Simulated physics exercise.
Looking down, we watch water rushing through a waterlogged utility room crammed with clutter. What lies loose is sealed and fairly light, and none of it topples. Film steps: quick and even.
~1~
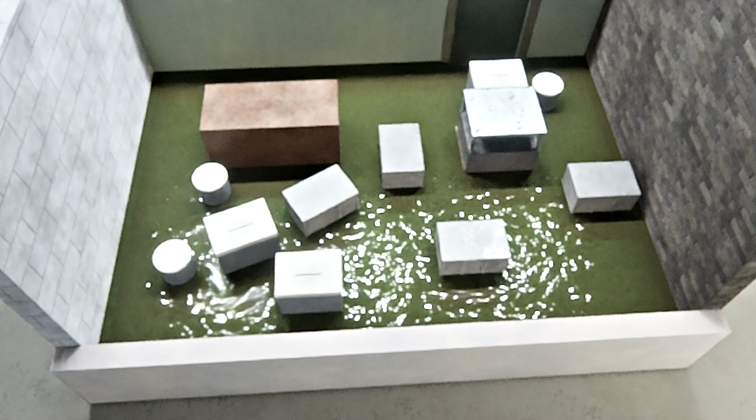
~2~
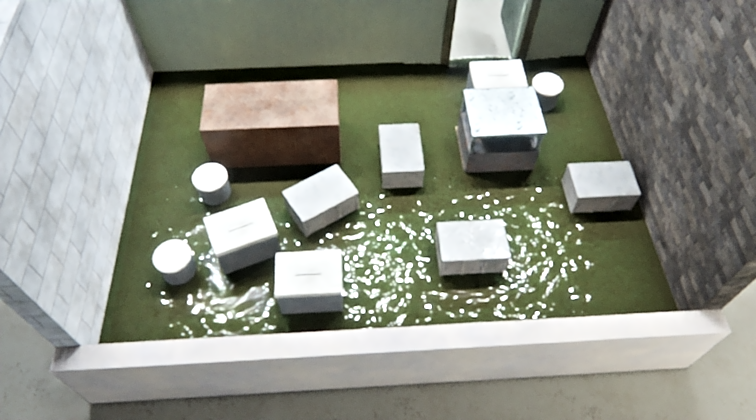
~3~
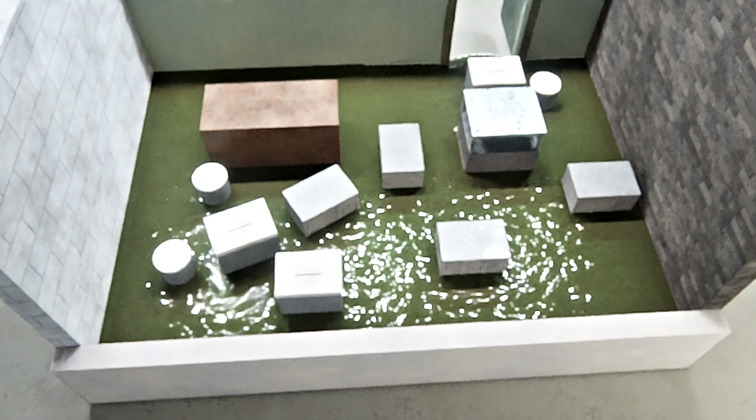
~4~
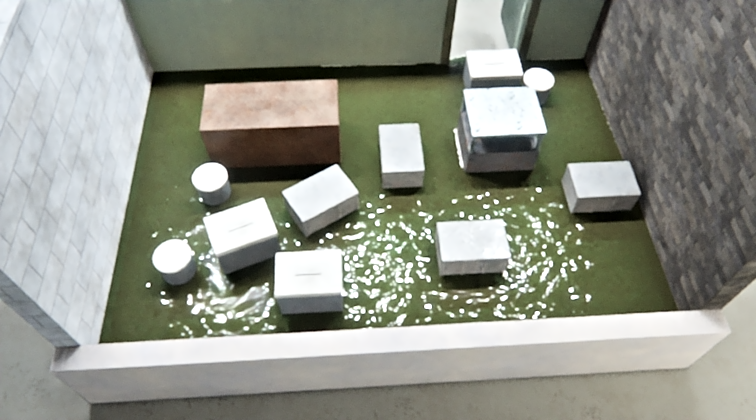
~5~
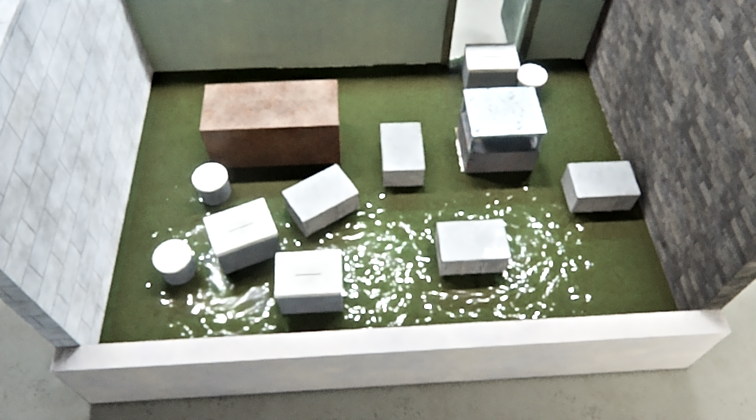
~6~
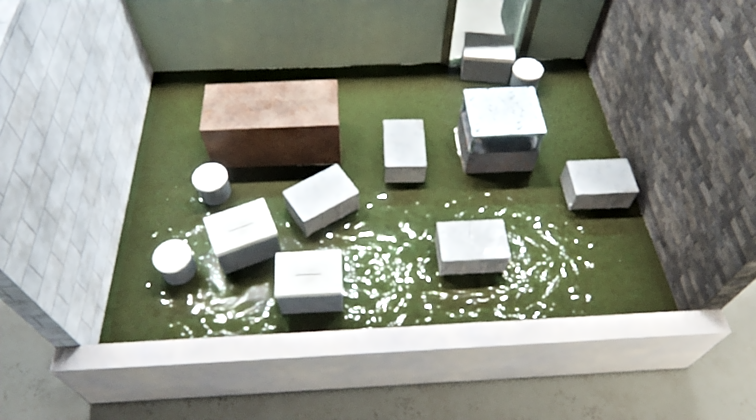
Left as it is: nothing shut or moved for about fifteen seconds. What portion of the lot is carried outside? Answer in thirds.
The portion carried outside is from one to two thirds.
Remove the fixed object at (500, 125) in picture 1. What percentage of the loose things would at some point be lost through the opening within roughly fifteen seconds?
Roughly 30 per cent.
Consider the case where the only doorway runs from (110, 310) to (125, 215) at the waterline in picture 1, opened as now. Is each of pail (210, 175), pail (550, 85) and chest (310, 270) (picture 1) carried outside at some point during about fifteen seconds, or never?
Going through them in sequence: Gets out, then trapped, then gets out.
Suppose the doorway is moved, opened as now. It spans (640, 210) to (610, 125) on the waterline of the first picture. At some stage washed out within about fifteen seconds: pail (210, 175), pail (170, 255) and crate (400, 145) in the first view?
Each in turn: Never leaves, never leaves, never leaves.
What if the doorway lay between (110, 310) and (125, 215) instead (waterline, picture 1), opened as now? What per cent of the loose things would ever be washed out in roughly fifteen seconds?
I reckon 60 percent.
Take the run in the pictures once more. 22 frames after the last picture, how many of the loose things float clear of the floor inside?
The count comes to 7.
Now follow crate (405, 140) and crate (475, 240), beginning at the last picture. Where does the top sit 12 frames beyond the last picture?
Near (448, 76) and (504, 219).
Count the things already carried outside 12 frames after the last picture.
By my count it is 2.
A moment on, 1 of 10 are out; 9 afloat.
Next, 2 of 10 are out; 8 afloat.
Later, 3 of 10 are out; 7 afloat.
In the end, 4 of 10 are out; 6 afloat.
